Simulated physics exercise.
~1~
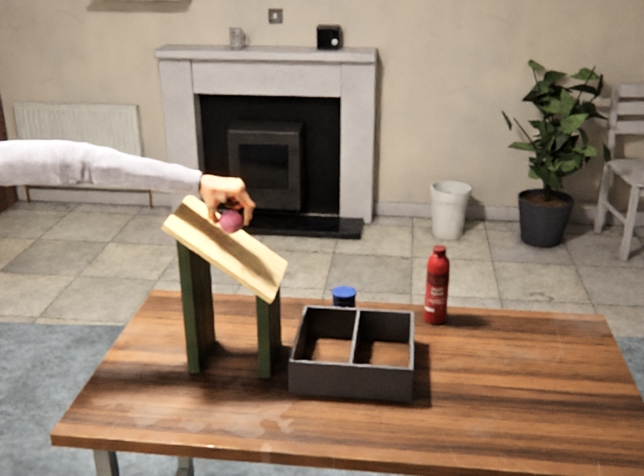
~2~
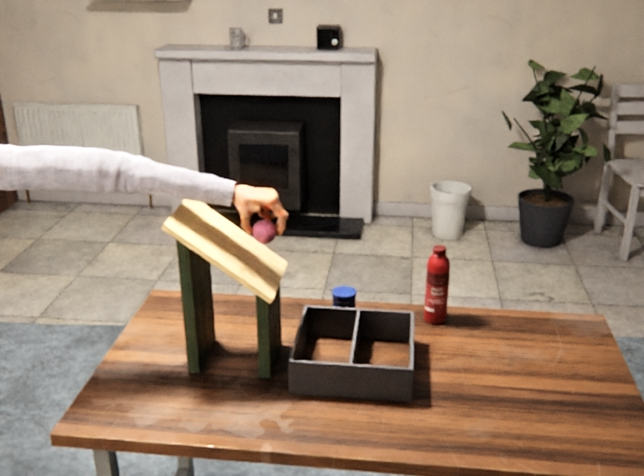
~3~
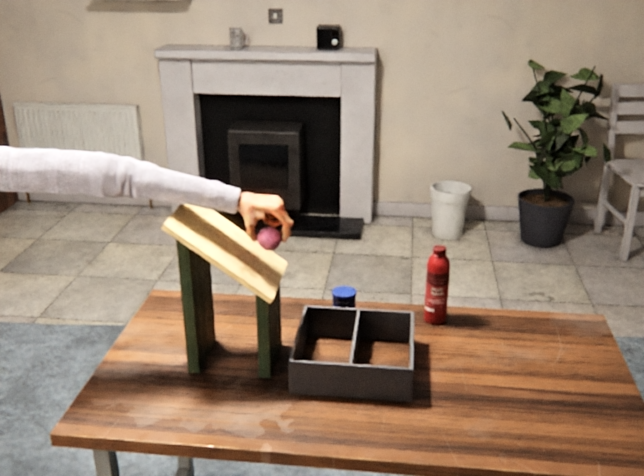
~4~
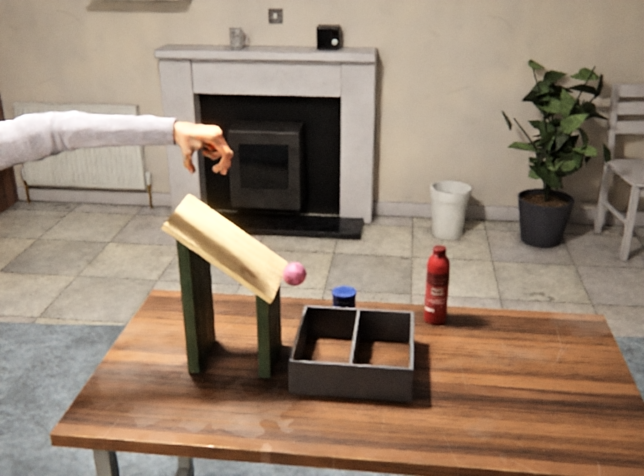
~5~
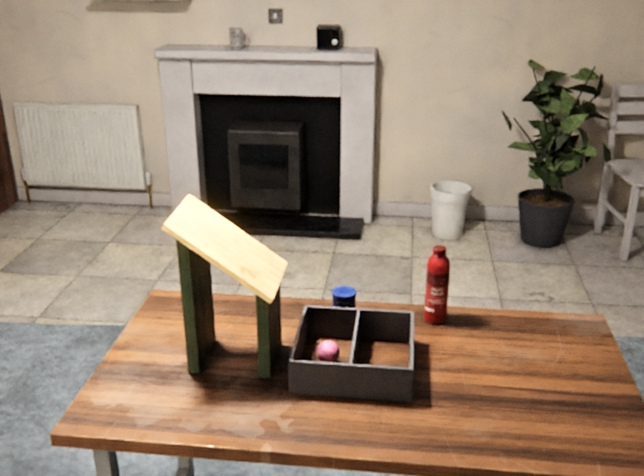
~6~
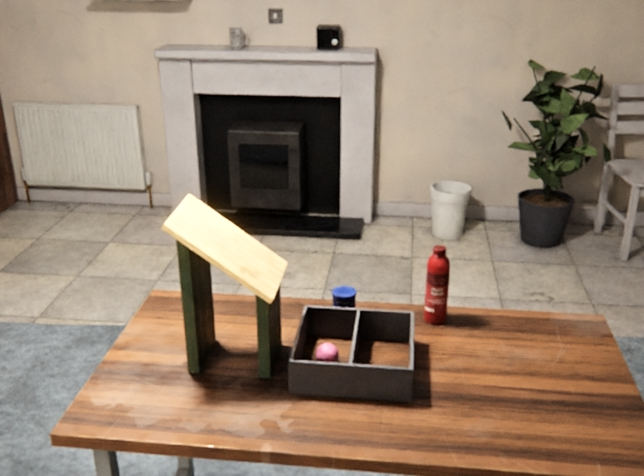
A hand releasing a pink ball low on a sloping wooden board, the ball dropping into the tray's nearer bay and settling.
